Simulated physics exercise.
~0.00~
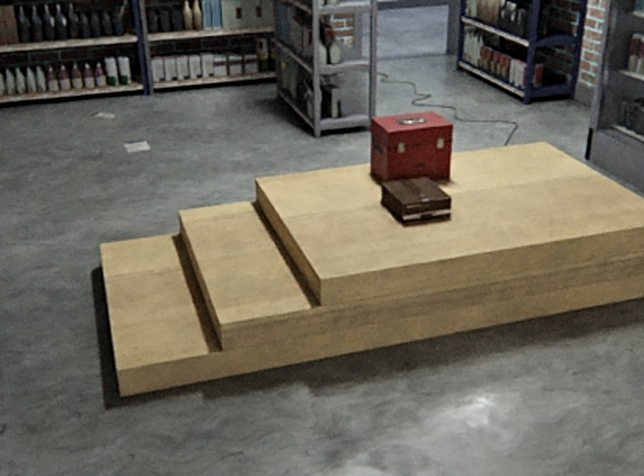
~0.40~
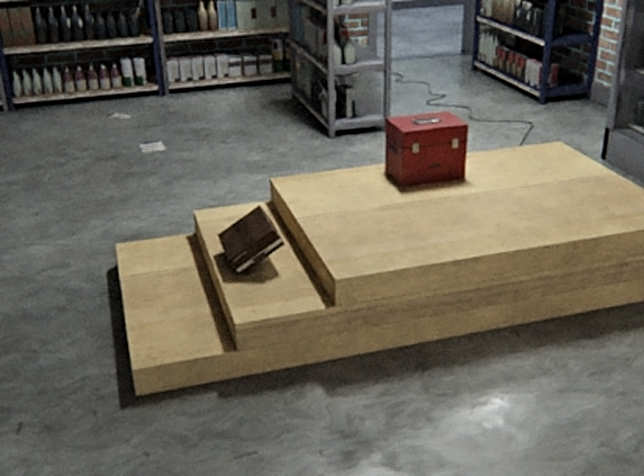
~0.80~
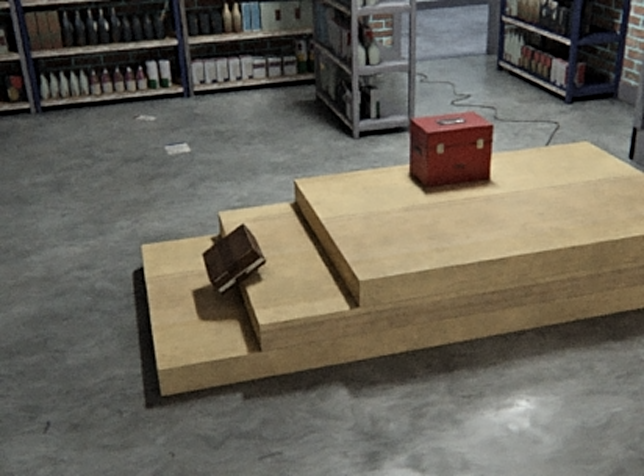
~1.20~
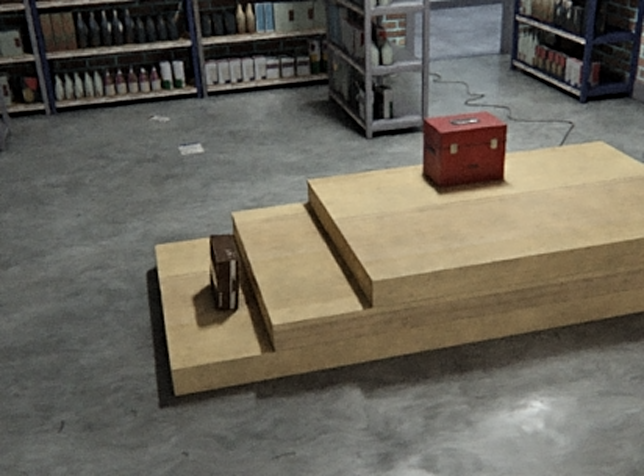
A brown box tumbles left down wooden steps past a red toolbox, standing upright on the lowest one.
